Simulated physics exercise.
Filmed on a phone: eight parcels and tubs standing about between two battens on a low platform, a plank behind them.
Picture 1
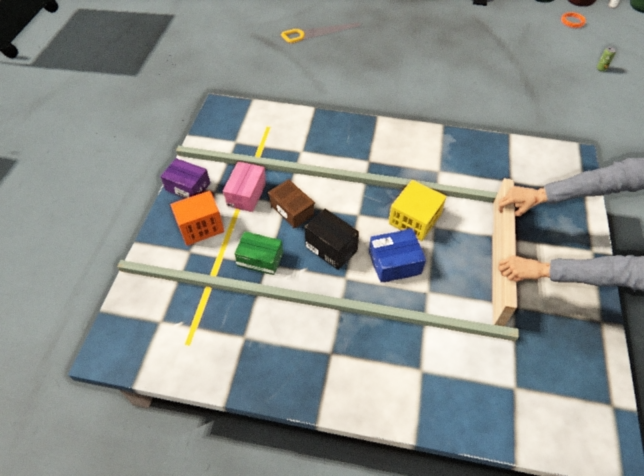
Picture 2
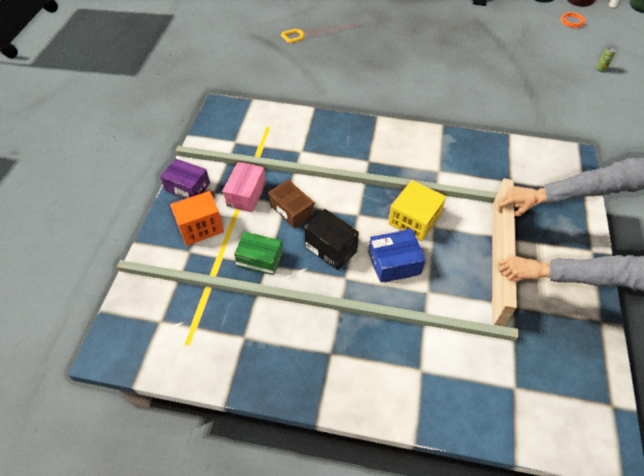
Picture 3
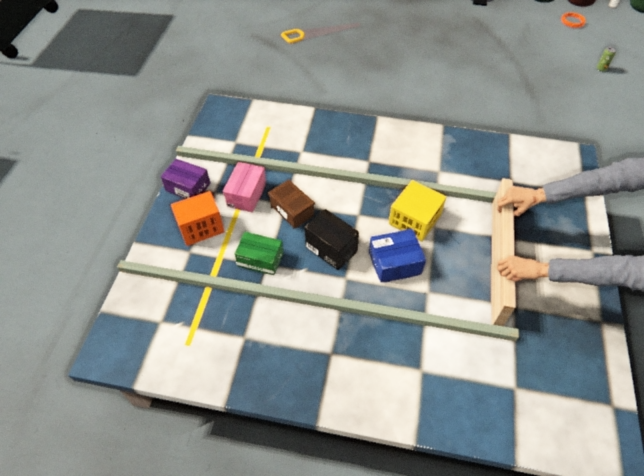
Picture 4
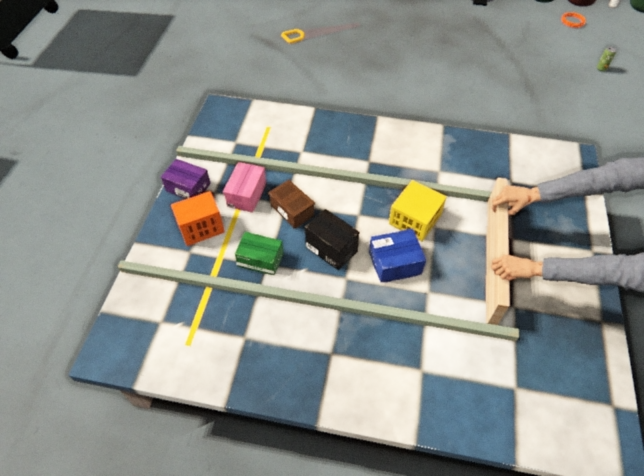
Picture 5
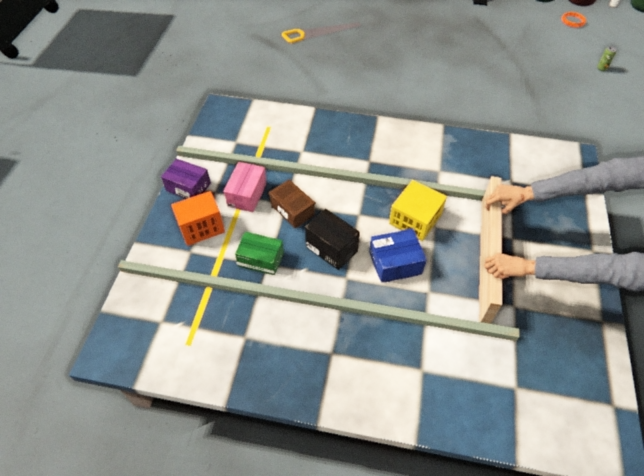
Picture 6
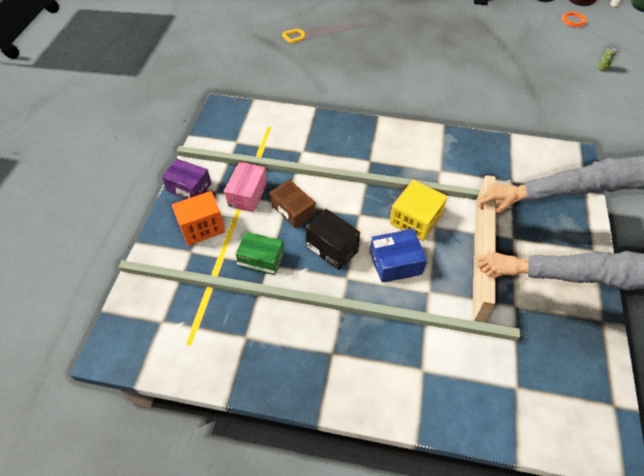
To begin with, eight coloured boxes and crates sit scattered between two pale green strips on a blue-and-white checked platform, some near a yellow line, while two hands hold a wooden plank at the right. The hands then slide the plank slightly left, not touching the boxes, which stay still.
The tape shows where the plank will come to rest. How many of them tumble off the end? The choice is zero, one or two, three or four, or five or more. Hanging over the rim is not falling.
As it turns out, the number that fall off is one or two.
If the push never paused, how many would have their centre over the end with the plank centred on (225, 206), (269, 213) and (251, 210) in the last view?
The counts: 3, 0 and 2.
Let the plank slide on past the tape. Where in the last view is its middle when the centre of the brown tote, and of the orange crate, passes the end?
Its middle is around (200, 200) and around (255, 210).
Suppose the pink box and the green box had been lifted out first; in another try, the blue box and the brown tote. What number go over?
Fallen: 1, and 0 in the other try.
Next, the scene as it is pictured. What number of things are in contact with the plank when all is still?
It touches 3.
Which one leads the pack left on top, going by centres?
The pink box.
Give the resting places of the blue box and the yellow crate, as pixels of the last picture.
The blue box at (210, 218), the yellow crate at (224, 186).
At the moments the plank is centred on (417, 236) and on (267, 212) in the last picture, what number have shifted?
At the one place 2, at the other 8.
Early on, none off yet; purple parcel at rest near (187, 180); orange crate at rest near (200, 219); pink box at rest near (246, 187).
A while later, none off yet; purple parcel travelled a little near (178, 180); orange crate travelled about its own width near (167, 214); pink box travelled about its own width near (213, 179).
Finally, the number that fall off is one or two; lost, orange crate and purple parcel.
